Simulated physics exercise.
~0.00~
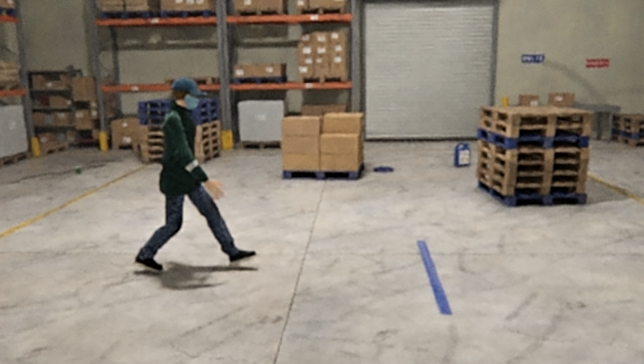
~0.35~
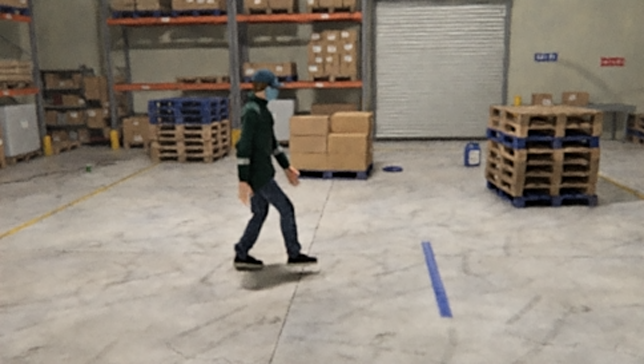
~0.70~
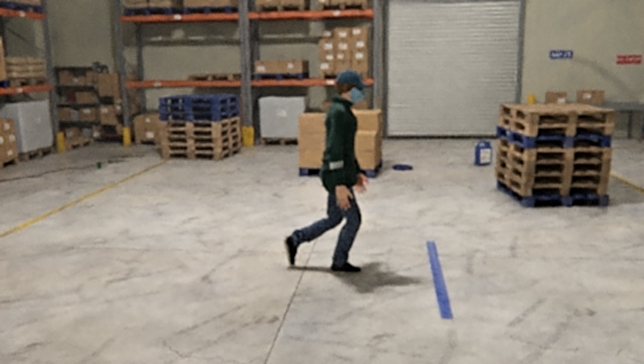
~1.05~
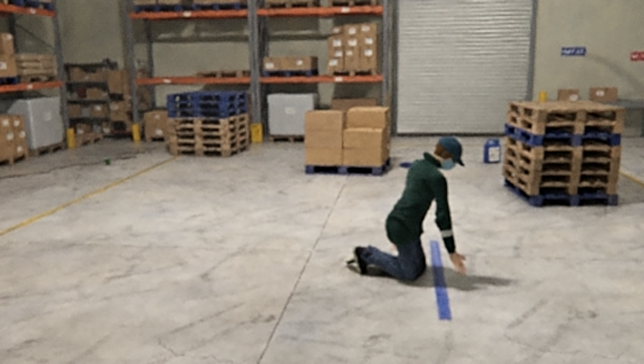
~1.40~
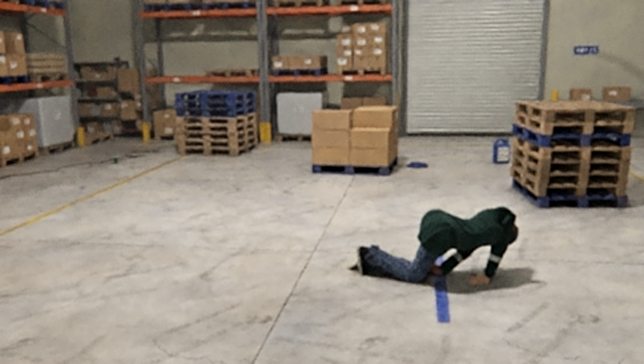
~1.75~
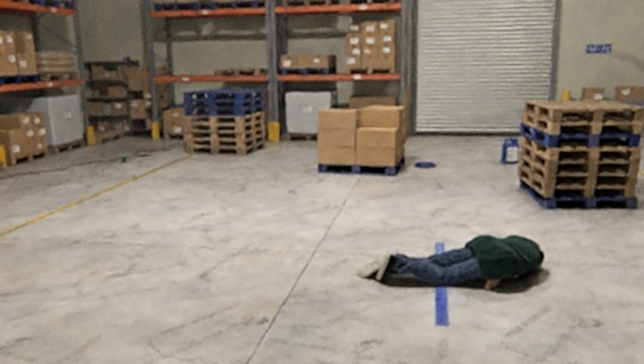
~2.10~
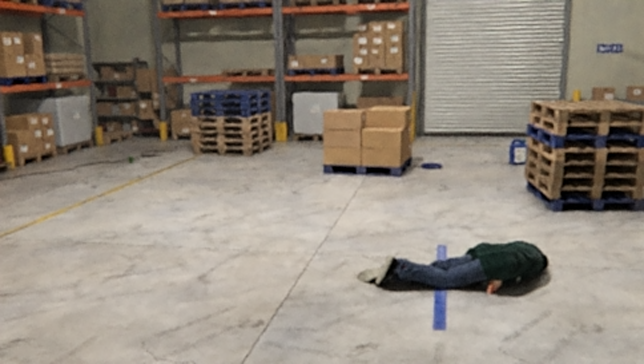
Masked worker in cap walking right across a warehouse, dropping to knees and hands, then lying face down across blue floor tape.
